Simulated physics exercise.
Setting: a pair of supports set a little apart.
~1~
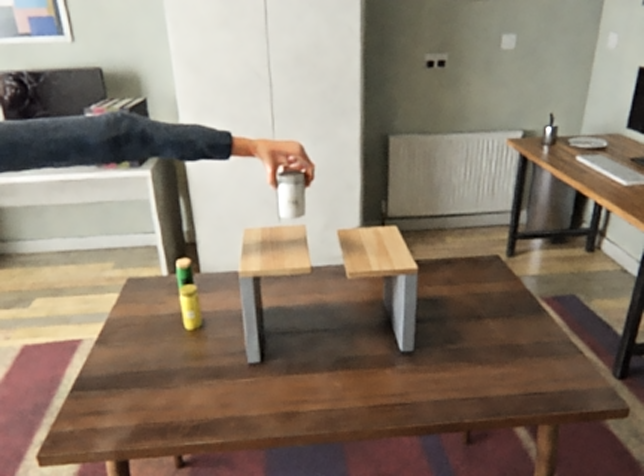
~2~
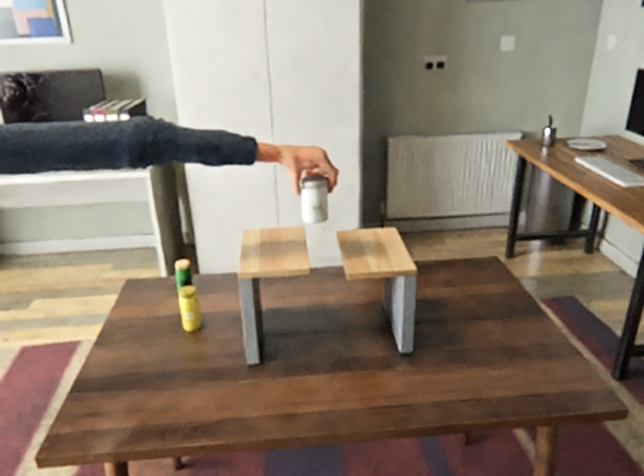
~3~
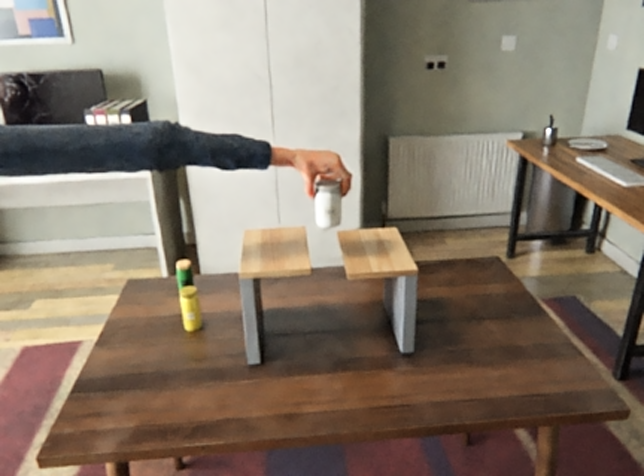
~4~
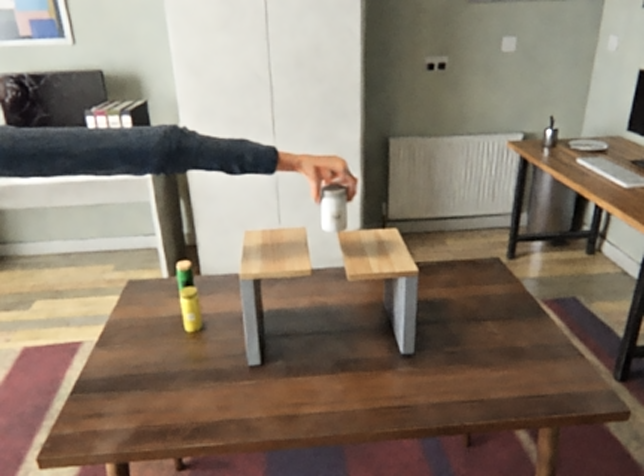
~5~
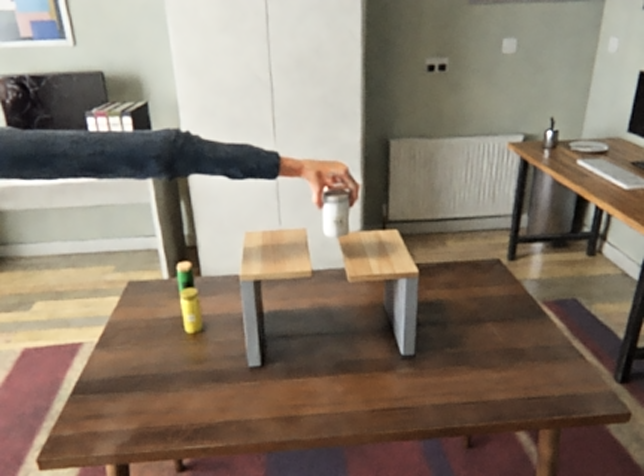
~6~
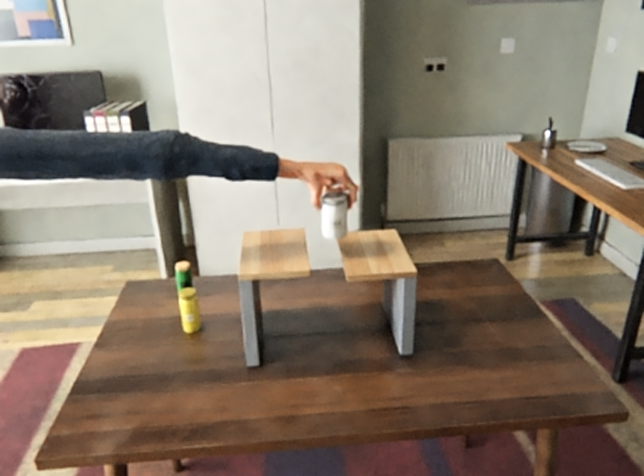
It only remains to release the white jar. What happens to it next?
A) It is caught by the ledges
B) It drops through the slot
The answer is A.
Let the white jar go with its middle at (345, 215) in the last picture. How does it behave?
Let go there, it does not get through.
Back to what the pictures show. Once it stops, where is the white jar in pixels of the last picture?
It winds up at roughly (321, 244).
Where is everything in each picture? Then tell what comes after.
In the first picture, on its way; white jar (292, 194); yellow shaker (191, 307).
In the second picture, on its way; white jar (315, 199); yellow shaker (190, 308).
In the third picture, on its way; white jar (329, 203); yellow shaker (191, 308).
In the fourth picture, on its way; white jar (334, 208); yellow shaker (191, 309).
In the fifth picture, poised above the slot; white jar (336, 213); yellow shaker (192, 310).
In the sixth picture, poised above the slot; white jar (335, 215); yellow shaker (190, 310).
Then, 0.20 s on from there, white jar shifted about its own width near (335, 234).
Then, 0.30 s on from there, white jar turned 31° from how it was put near (324, 241).
Then, 0.90 s on from there, white jar turned 39° from how it was put near (321, 244).
In the end, toppled on the stand or table, white jar; the other 2 unmoved. At the end, from the last picture's camera, white jar near (321, 244). The jar is caught.
